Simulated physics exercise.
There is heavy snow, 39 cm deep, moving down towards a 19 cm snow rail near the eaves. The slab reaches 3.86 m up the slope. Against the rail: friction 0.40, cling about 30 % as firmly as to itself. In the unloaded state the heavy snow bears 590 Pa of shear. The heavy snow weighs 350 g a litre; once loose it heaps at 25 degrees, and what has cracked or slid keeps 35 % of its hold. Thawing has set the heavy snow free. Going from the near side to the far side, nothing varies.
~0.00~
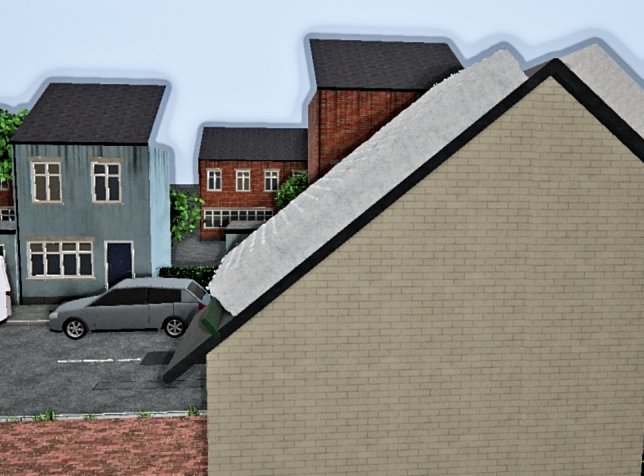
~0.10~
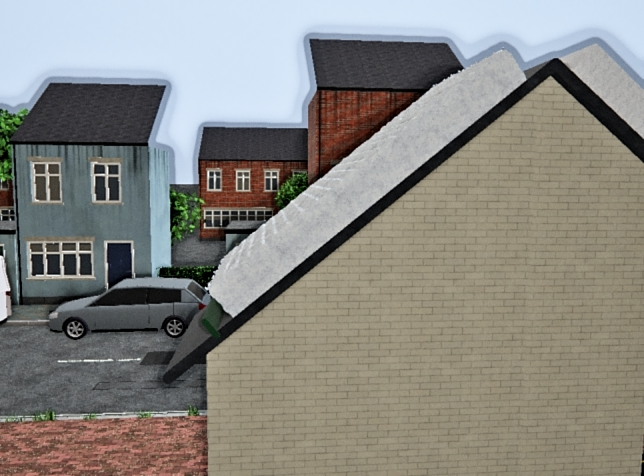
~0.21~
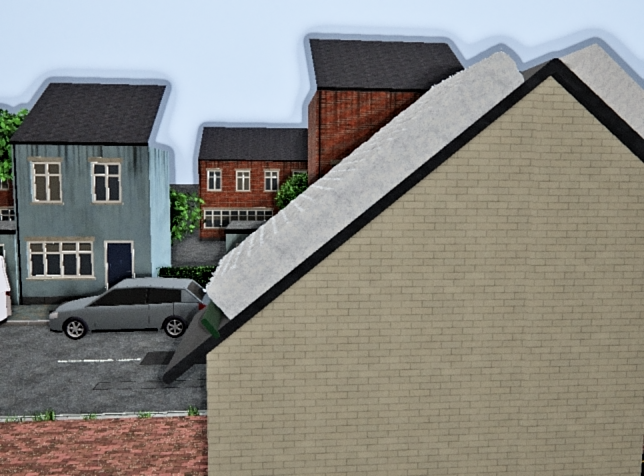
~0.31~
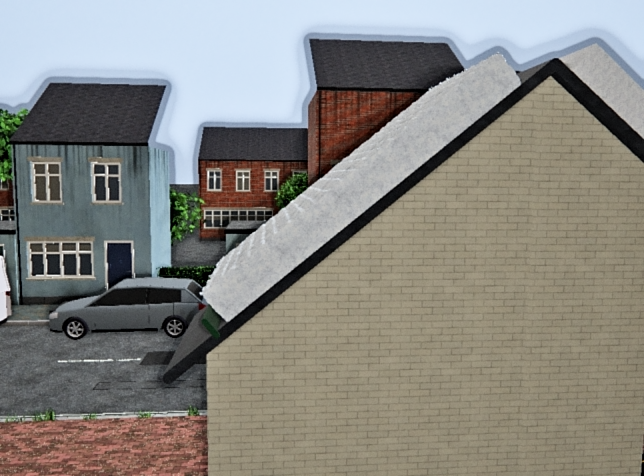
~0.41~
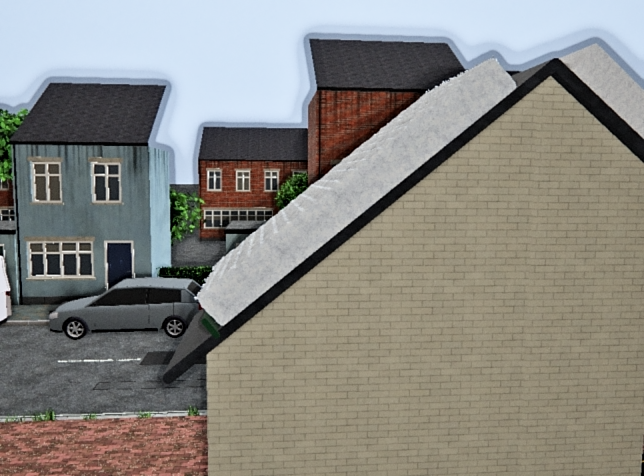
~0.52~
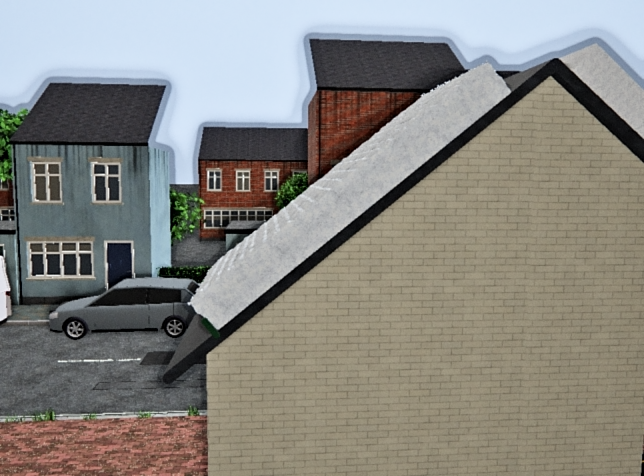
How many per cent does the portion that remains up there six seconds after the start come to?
It comes to roughly 41 per cent.
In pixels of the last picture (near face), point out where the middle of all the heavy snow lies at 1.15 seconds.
About (305, 233).
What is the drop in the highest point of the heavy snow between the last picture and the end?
Looks like something near 1.6 m to me.
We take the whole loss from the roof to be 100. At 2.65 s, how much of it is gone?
Close to 60 in a hundred.
After 1.15 s, 99 % of the snow is on the roof.
After 1.90 s, 79 % of the snow is on the roof.
After 2.65 s, 62 % of the snow is on the roof.
After 3.40 s, 50 % of the snow is on the roof.
After 6.00 s, 41 % of the snow is on the roof.
